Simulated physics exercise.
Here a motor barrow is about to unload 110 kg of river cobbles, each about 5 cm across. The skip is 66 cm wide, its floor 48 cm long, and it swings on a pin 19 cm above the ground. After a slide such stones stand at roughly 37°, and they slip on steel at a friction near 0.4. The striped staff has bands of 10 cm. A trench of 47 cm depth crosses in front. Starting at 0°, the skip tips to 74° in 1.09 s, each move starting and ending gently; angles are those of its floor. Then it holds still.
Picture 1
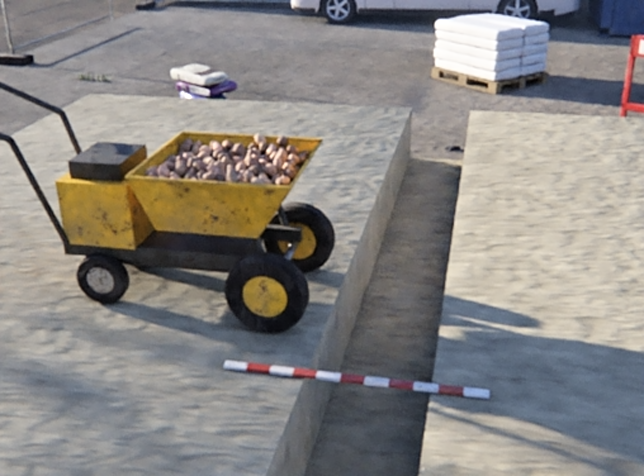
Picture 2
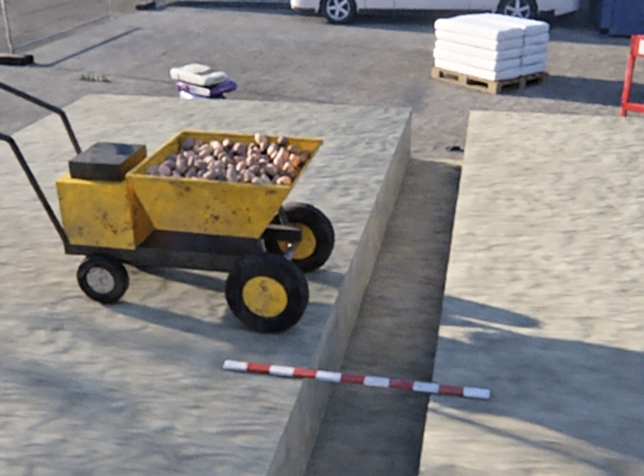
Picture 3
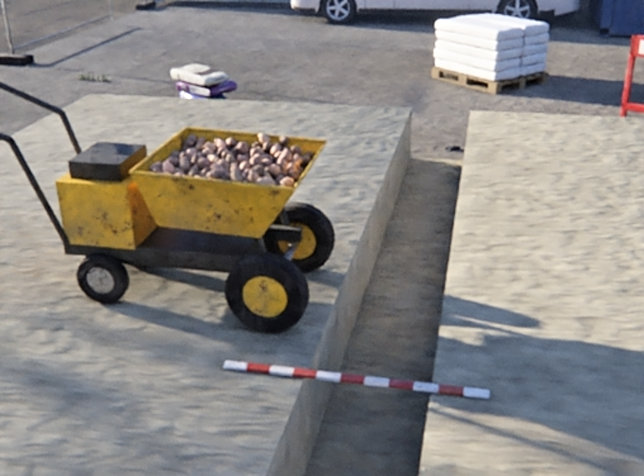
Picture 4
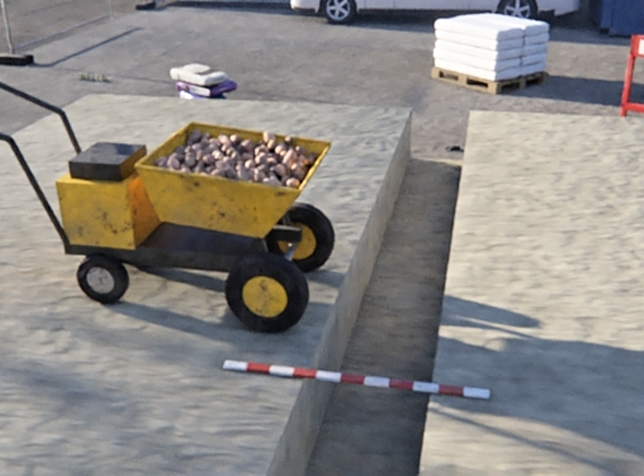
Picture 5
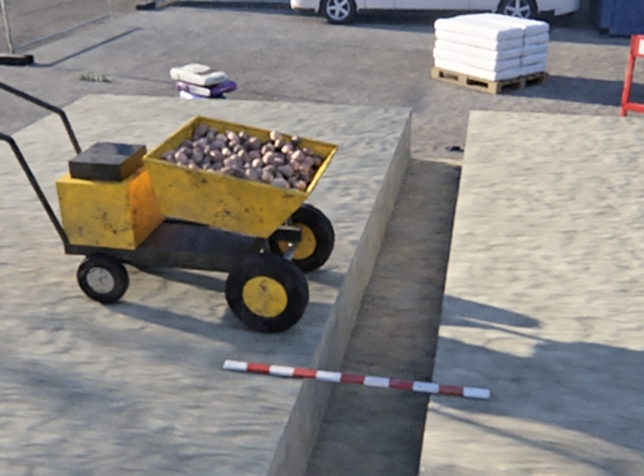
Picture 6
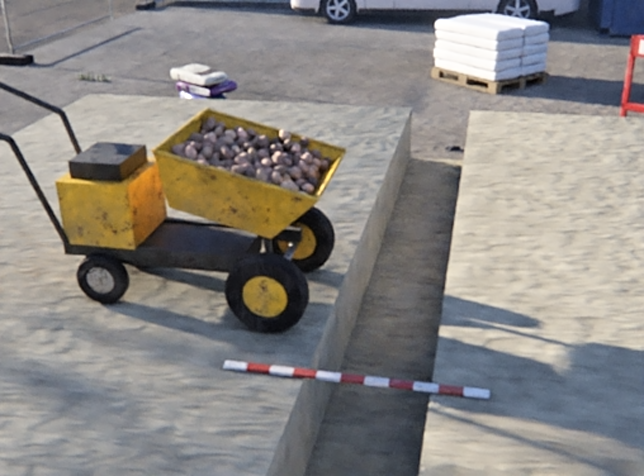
A paved yard with pale concrete slabs split by a trench is seen from above and to one side in low sunlight, by a still camera. A yellow motor barrow with black wheels and a skip of brownish-grey cobbles stands left of the trench, a red-and-white staff lies across it, and white sacks sit on a pallet behind. The skip tilts slowly, then faster, toward the right, its rear rising modestly while the stones stay heaped inside.
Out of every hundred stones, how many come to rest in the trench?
Some 68 per cent of it.
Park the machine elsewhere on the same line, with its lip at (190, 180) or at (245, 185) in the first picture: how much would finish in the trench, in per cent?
About 90 and 100 per cent.
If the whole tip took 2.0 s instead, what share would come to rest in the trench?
It would be near 80 per cent.
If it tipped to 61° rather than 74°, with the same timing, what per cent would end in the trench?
It would be near 45 per cent.
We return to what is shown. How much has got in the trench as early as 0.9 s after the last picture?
About 25 per cent by then.
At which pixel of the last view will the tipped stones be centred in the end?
Near (422, 376).
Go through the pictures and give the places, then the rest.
In the first frame, the skip is at 0°, its lip at (289, 189); the top of the load is at (258, 151).
In the second frame, lip at (290, 189), floor tilted 1°, highest stones at (247, 151).
In the third frame, lip at (294, 190), floor tilted 2°, highest stones at (231, 148).
In the fourth frame, the skip is at 5°, its lip at (300, 192); the top of the load is at (226, 141).
In the fifth frame, the skip is at 9°, its lip at (308, 196); the top of the load is at (205, 139).
In the sixth frame, lip at (317, 200), floor tilted 14°, highest stones at (209, 133).
Then, 0.5 s after the last picture the floor is at 63°, 100 % in the skip; the foremost stones are at (394, 243).
Then, 0.9 s after the last picture the floor is at 74°, 54 % in the skip, 27 % in the trench, 19 % past the trench; the foremost stones are at (496, 318).
Then, 1.2 s after the last picture the floor is at 74°, 22 % in the skip, 46 % in the trench, 32 % past the trench; the foremost stones are at (619, 324).
Then, 3.2 s after the last picture the floor is at 74°, 0 % in the skip, 68 % in the trench, 32 % past the trench; the foremost stones are past the picture's edge.
